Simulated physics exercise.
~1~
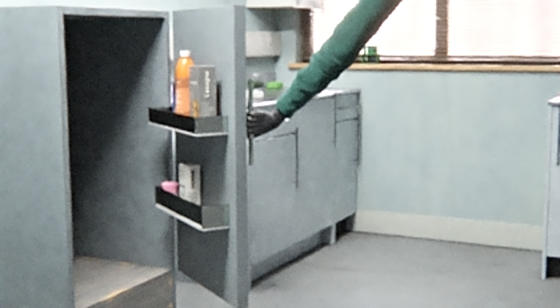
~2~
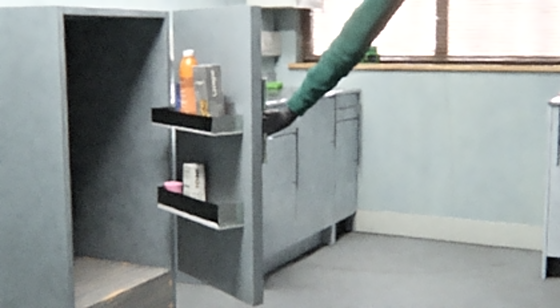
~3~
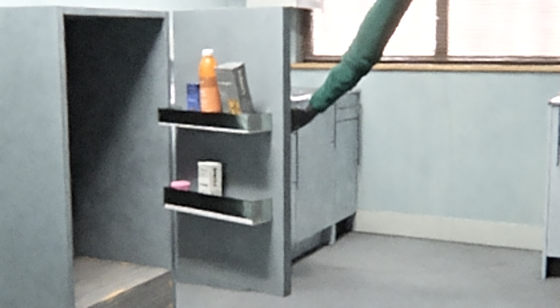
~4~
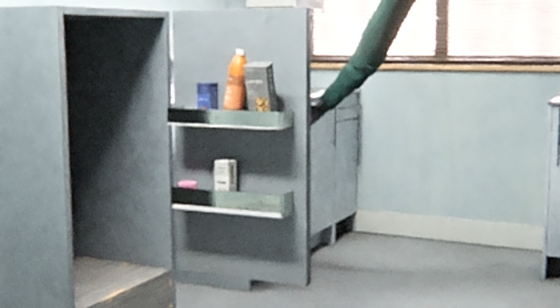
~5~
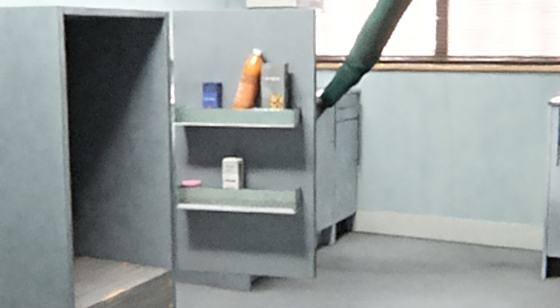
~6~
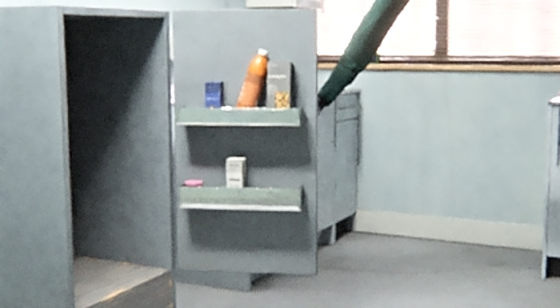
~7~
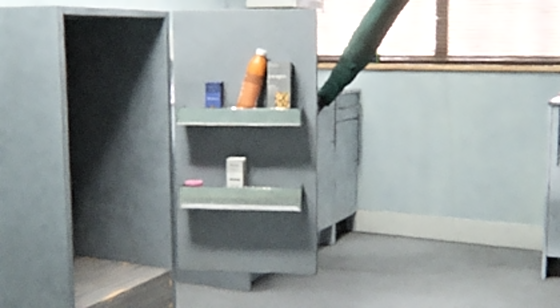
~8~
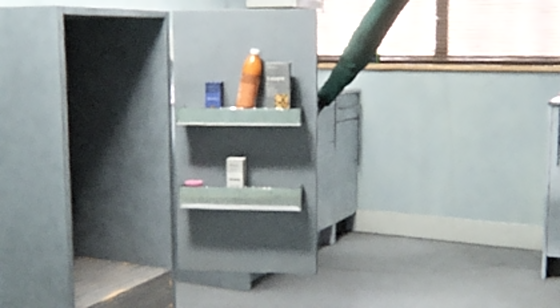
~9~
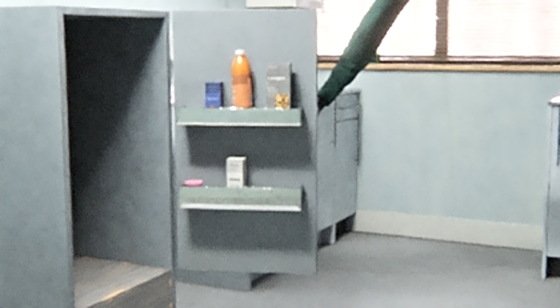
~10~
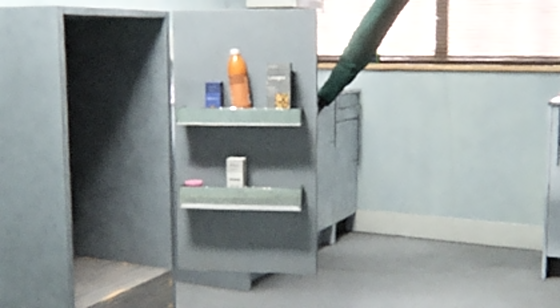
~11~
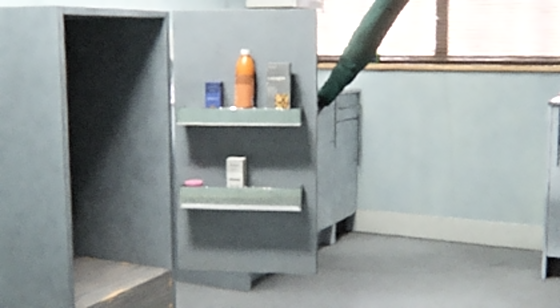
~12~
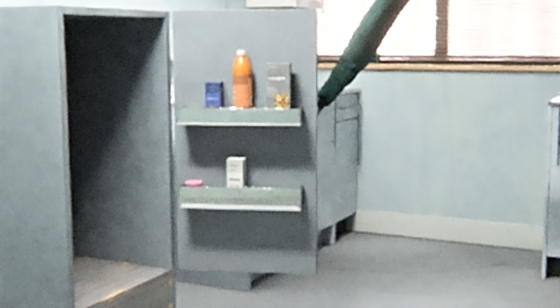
In this clip, a green-sleeved, dark-gloved arm swings a grey locker door wide open, carrying two racks of small containers; the orange bottle and grey carton tilt as it moves, then the door stops and the bottle settles upright, with all five items still on the racks.
